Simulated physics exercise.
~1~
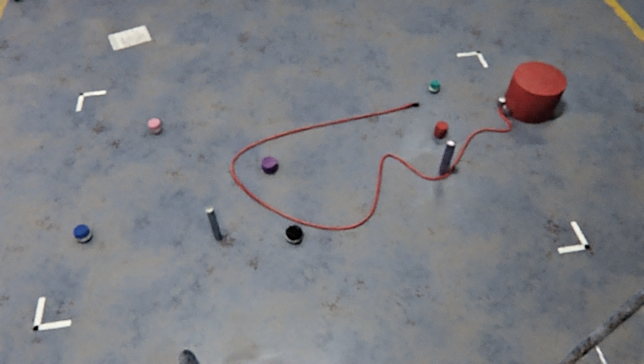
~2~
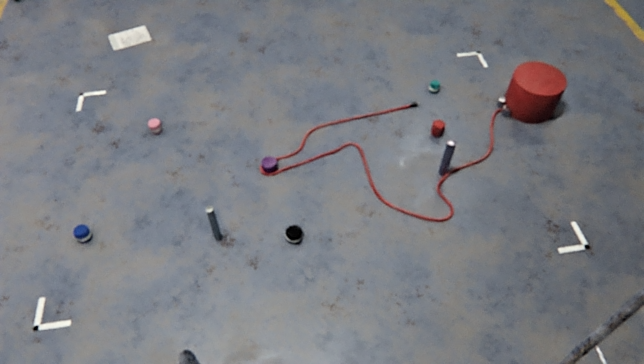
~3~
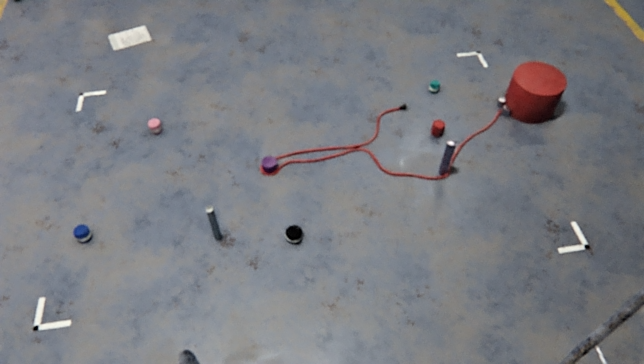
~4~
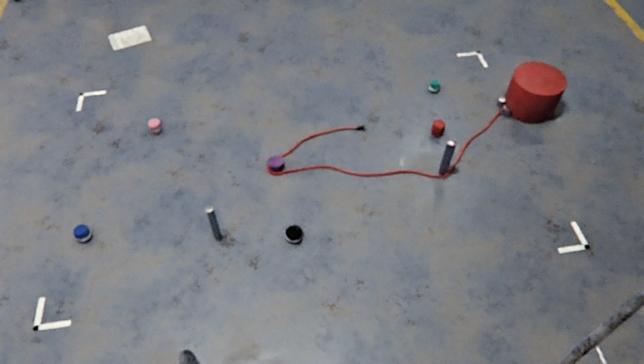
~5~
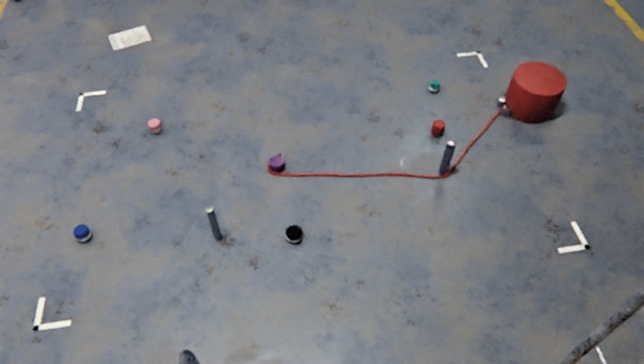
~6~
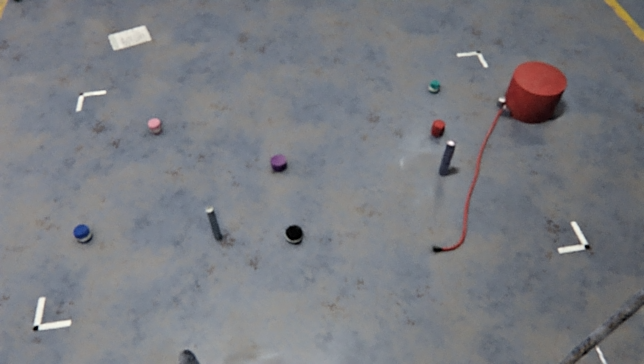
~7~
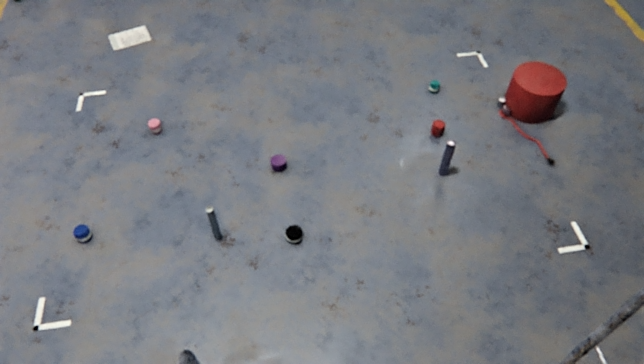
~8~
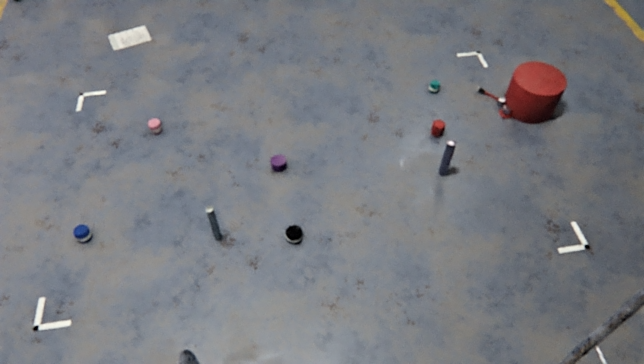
A red lead runs from a big red drum at the upper right of a grey-blue warehouse floor, seen from above, curving in a wide loop to the left. Two dark posts stand among small containers, with pink and blue at left, purple and black near the middle, and red and teal toward the drum. The lead draws in, catches around the purple tub and tightens, nudging it slightly right. Its end slips round the tub and past the right post, then swings below the drum. Finally only a short stub remains, pointing left from the drum, the blue jar unmoved.
